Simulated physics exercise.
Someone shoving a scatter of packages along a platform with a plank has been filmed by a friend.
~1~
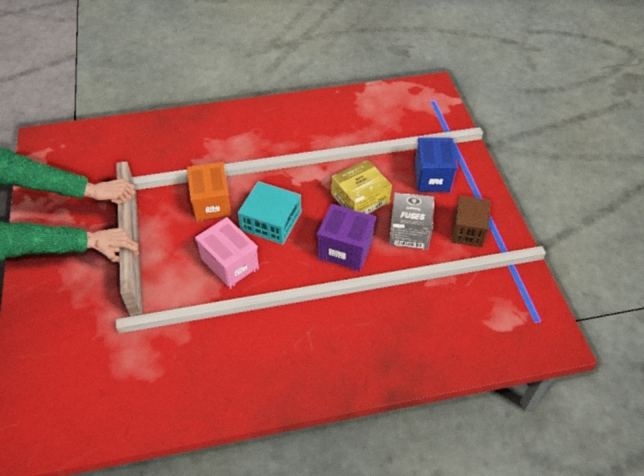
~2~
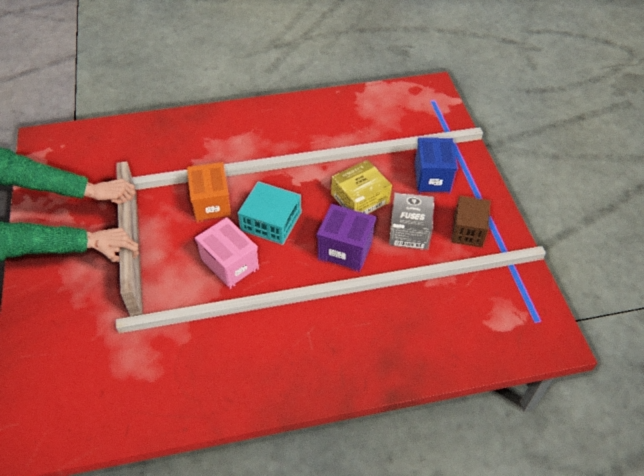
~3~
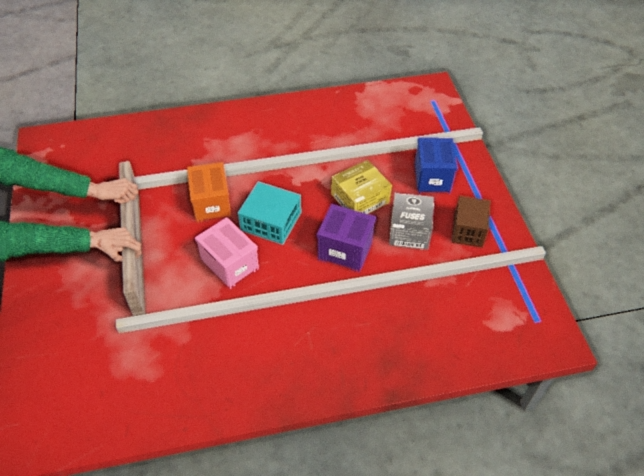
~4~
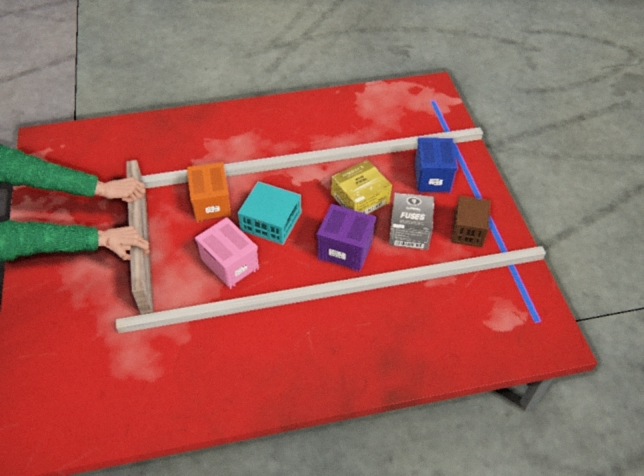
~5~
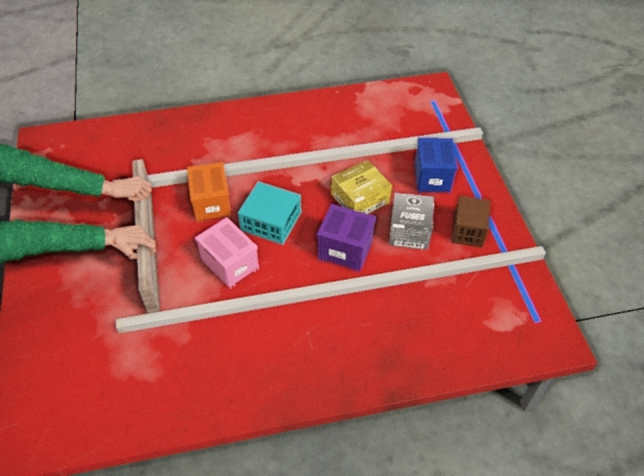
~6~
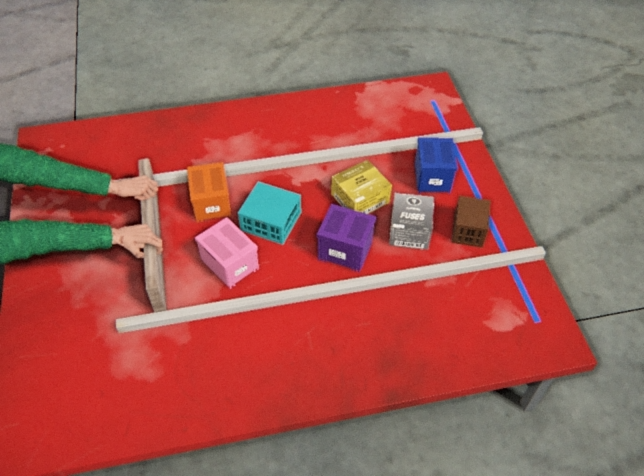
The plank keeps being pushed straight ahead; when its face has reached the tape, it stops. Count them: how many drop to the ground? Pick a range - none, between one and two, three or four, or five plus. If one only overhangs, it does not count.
Range: Five plus.
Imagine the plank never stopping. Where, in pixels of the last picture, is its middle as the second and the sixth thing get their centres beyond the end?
Its centre point is roughly (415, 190) and later (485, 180).
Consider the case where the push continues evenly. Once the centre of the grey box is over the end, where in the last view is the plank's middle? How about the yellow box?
With the grey box it sits around (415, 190), with the yellow box around (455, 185).
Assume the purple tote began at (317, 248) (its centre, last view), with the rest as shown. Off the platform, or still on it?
Placed like that, it leaves the surface.
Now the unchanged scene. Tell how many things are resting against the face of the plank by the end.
That number would be 3.
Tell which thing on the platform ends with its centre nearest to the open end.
Turquoise crate - nearest.
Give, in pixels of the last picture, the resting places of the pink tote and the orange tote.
Close to (515, 217); the other close to (478, 144).
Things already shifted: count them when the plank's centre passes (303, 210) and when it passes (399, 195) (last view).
Moved so far: 6, then 8.
Early on, none off yet; brown crate at rest near (471, 222); blue tote at rest near (435, 166); grey box travelled a little near (416, 221).
Finally, the number that fall off is five or more; lost, purple tote, yellow box, grey box, blue tote and brown crate.
